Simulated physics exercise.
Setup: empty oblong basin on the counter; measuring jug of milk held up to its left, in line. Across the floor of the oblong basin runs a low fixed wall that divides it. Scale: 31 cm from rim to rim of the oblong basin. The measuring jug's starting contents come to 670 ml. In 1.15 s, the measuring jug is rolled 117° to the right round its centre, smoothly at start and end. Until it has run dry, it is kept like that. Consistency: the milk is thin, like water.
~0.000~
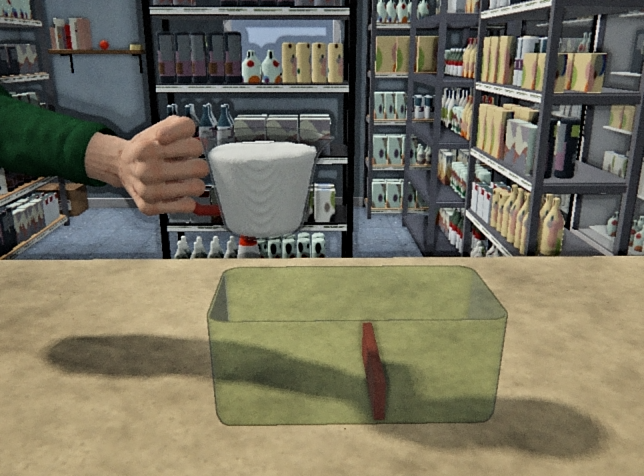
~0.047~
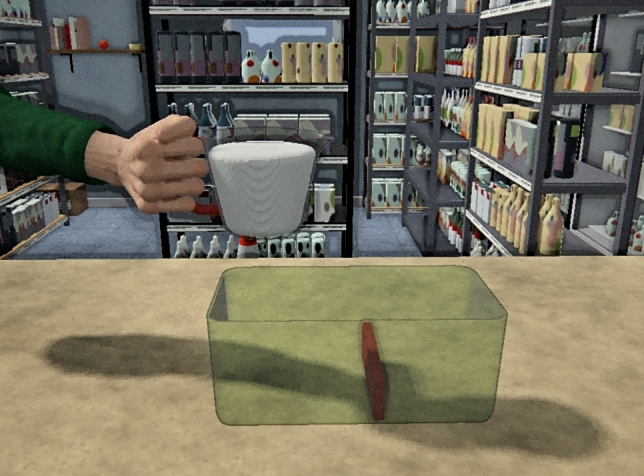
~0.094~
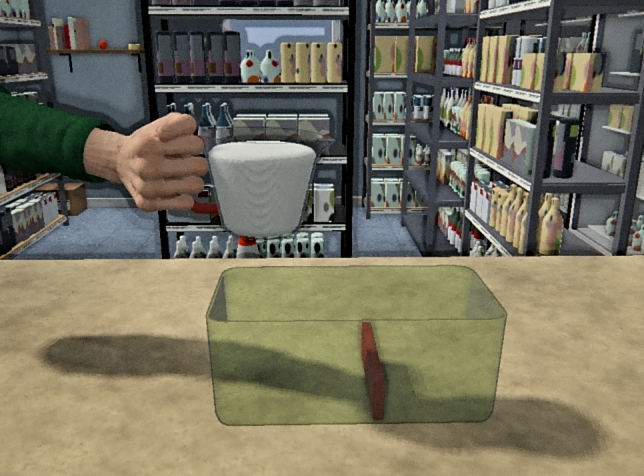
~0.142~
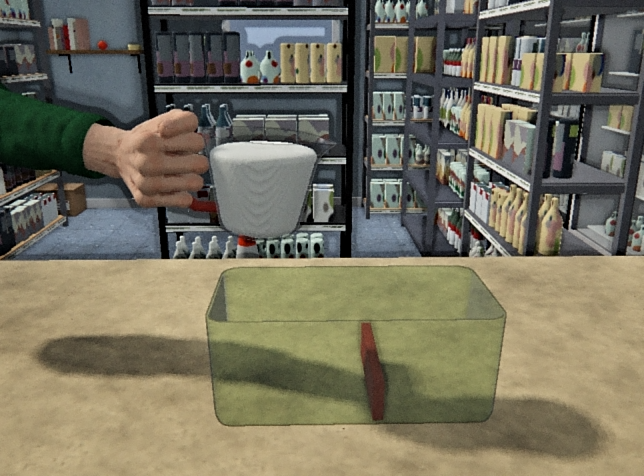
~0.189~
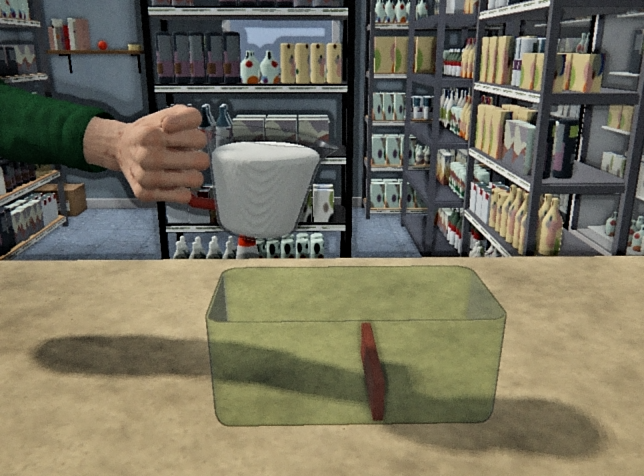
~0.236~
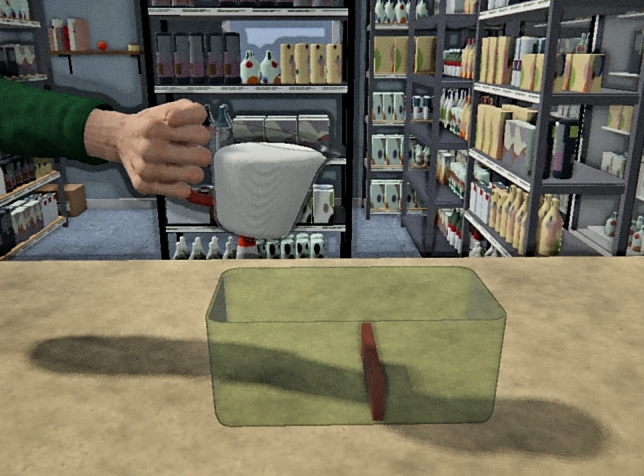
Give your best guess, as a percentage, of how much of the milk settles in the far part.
I would say 58 per cent of it settles there.
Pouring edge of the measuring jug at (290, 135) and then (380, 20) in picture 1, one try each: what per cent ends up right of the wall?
The first try gives 5 percent and the second 75 percent.
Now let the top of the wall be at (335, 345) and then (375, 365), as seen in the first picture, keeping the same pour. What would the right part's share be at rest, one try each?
It comes to 90 per cent, and then 55 per cent.
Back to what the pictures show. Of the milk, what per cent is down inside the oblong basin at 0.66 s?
Roughly 16 per cent.
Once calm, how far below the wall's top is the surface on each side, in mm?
Left about 38 mm, right about 28 mm.
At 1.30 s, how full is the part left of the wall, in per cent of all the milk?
Roughly 40 in a hundred.
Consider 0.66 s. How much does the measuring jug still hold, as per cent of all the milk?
About 60 percent.
Then, 0.66 s in, the tilt is 72° and 60 per cent is still to pour, 1 is left of the wall and 15 right of it.
Then, 0.97 s in, the tilt is 110° and 5 per cent is still to pour, 31 is left of the wall and 58 right of it.
Then, 1.30 s in, the tilt is 117° and 0 per cent is still to pour, 41 is left of the wall and 58 right of it.
Then, 1.65 s in, the tilt is 117° and 0 per cent is still to pour, 41 is left of the wall and 59 right of it.
Finally, 41 per cent lies left of the wall, 58 right of it and 0 outside.
